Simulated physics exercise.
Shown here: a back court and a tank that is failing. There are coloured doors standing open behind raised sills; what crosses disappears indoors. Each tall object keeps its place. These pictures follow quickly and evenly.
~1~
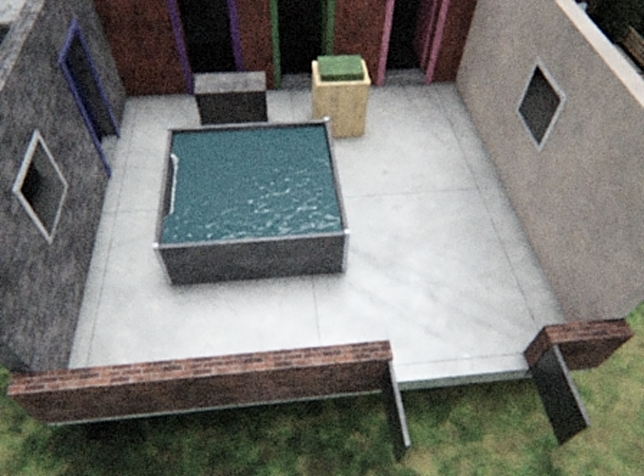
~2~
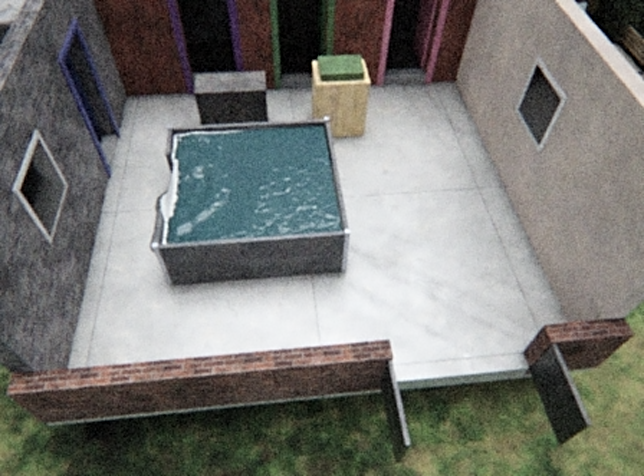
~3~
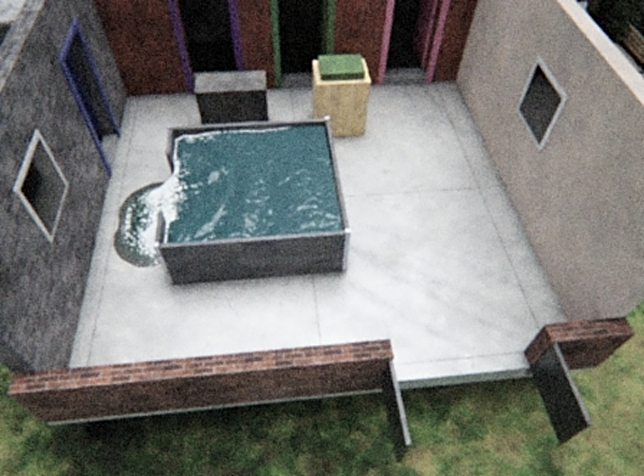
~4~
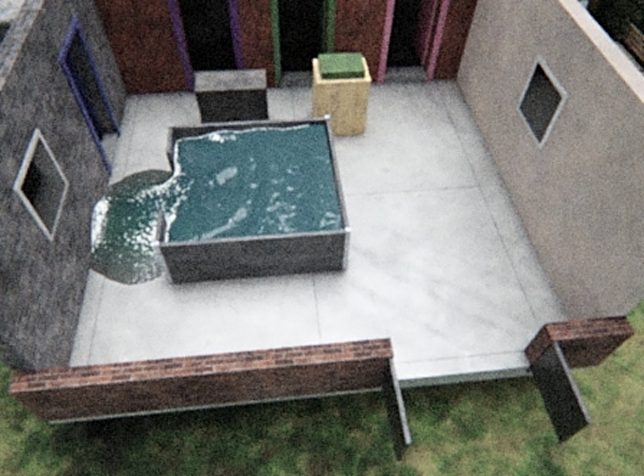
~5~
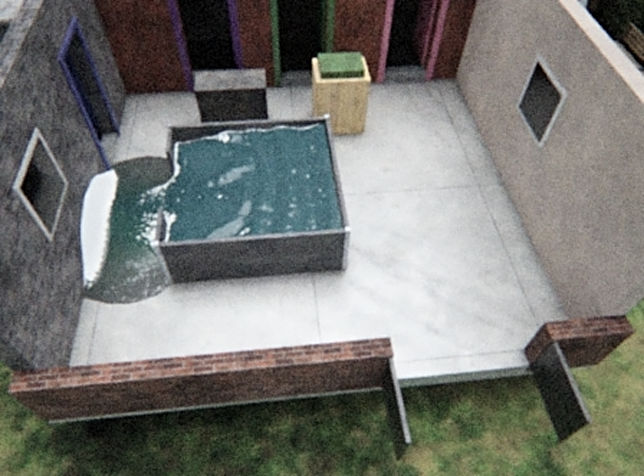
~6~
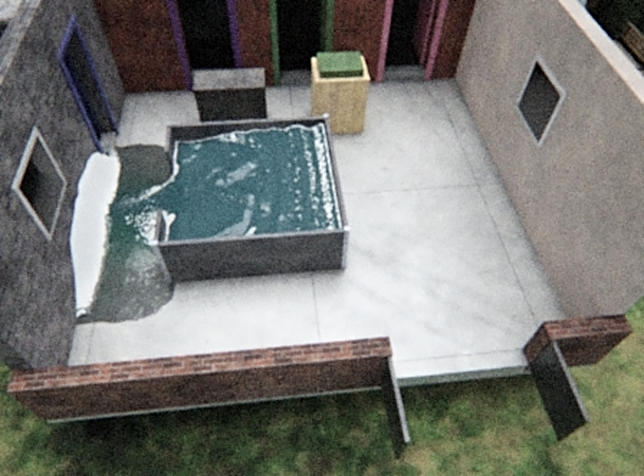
We see an open tank of water in a walled court with coloured doorways; water breaks out through a gap in its left side, spreads across the pale floor to the left wall, and foams up white along it.
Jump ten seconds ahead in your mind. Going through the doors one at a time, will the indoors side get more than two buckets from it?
At the end, green door: At most two buckets. Pink door: At most two buckets. Blue door: Over two buckets. Purple door: At most two buckets.
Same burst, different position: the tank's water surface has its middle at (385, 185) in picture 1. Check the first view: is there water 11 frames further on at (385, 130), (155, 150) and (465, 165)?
The first spot ends up left untouched, the second sodden and the third left untouched.
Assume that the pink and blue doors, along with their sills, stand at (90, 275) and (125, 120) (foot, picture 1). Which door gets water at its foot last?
That would be the green door.
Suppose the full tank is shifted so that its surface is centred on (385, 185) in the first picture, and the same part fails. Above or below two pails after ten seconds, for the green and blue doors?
Lab note - green door remains within bounds, blue door breaks the limit.
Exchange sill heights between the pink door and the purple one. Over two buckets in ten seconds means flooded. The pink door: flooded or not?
Pink door: Falls short.
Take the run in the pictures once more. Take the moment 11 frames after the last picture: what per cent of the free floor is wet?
It comes to 30 per cent.
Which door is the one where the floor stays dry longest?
My answer: The pink door.
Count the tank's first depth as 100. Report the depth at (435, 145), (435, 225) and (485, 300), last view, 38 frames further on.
Respectively 10, 2 and 6 per cent.
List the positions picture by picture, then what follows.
The first picture shows still water in the open tank at (252, 180).
In the second picture, the front is at a hidden place, out from the gap at (175, 210).
In the third picture, water pours out at (176, 211) and has run to (132, 198).
In the fourth picture, water pours out at (176, 210) and has run to (107, 194).
In the fifth picture, the front is at (112, 168), out from the gap at (176, 209).
In the sixth picture, water pours out at (174, 208) and has run to (115, 150).
A moment on, water covers 20 % of the floor; the green door not reached, the pink door not reached, the blue door under two buckets in, the purple door not reached.
Next, water covers 30 % of the floor; the green door not reached, the pink door not reached, the blue door over two buckets in, the purple door wet at the sill, nothing in.
Then, water covers 65 % of the floor; the green door wet at the sill, nothing in, the pink door wet at the sill, nothing in, the blue door over two buckets in, the purple door wet at the sill, nothing in.
Later, water covers 90 % of the floor; the green door wet at the sill, nothing in, the pink door wet at the sill, nothing in, the blue door over two buckets in, the purple door wet at the sill, nothing in.
In the end, water covers 100 % of the floor; the green door wet at the sill, nothing in, the pink door wet at the sill, nothing in, the blue door over two buckets in, the purple door wet at the sill, nothing in.
